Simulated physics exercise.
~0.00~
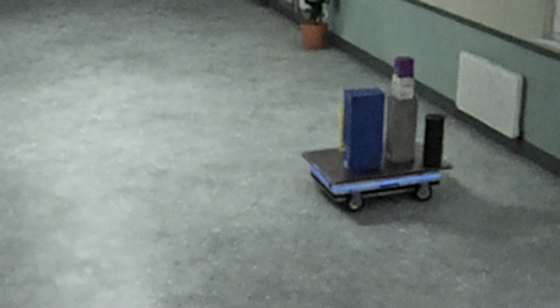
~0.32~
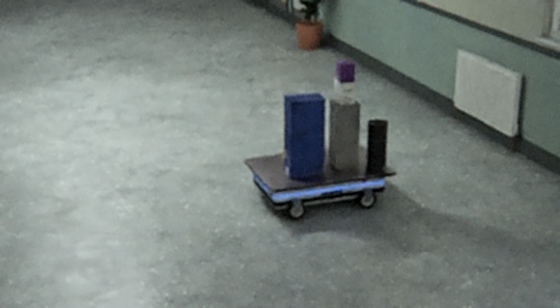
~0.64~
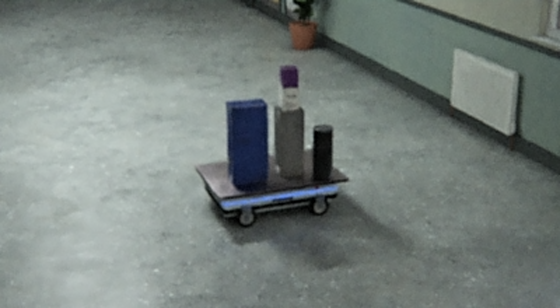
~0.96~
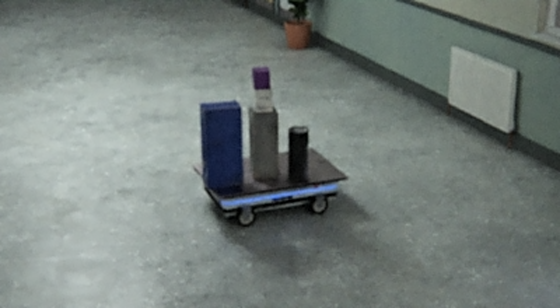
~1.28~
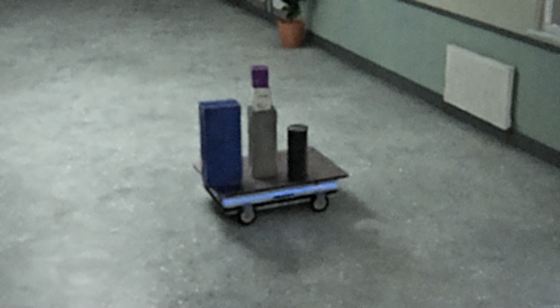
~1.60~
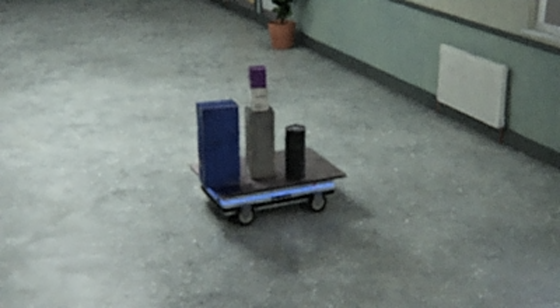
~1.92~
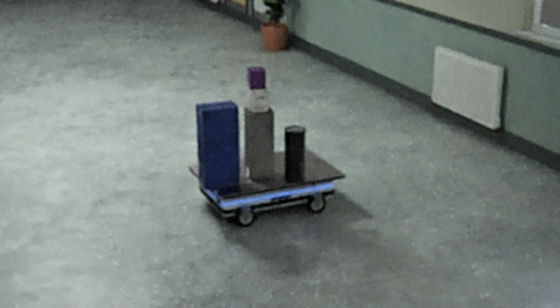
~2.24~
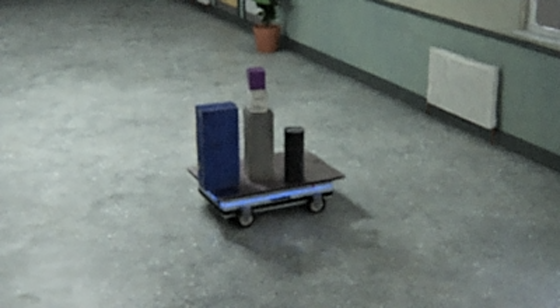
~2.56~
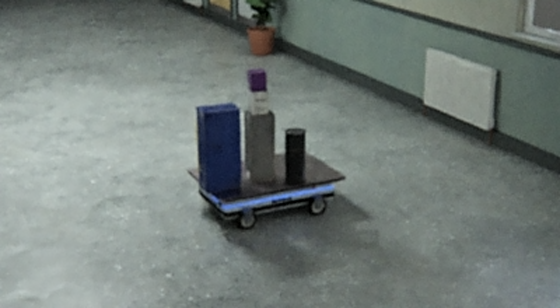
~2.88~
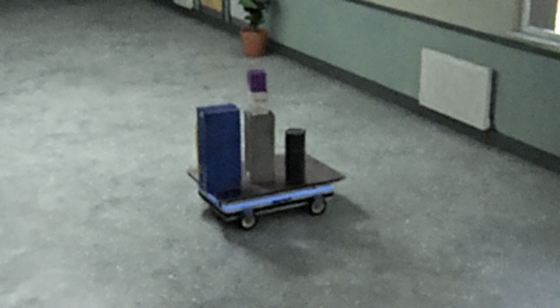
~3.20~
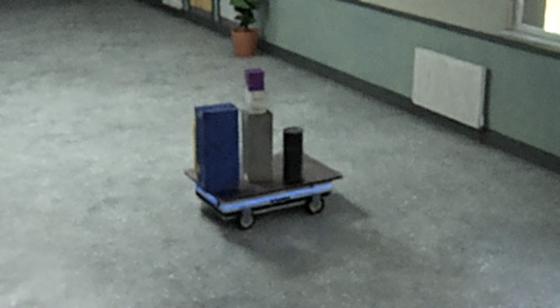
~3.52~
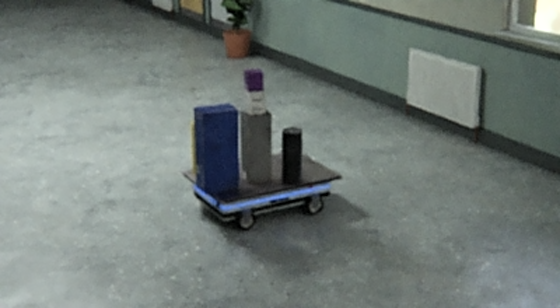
In this clip, a low wheeled cart carrying a blue box, a grey box topped by small white and purple boxes, and a black canister rolls left across a grey floor, then stops, and its load remains upright on the deck as the view drifts slightly sideways.
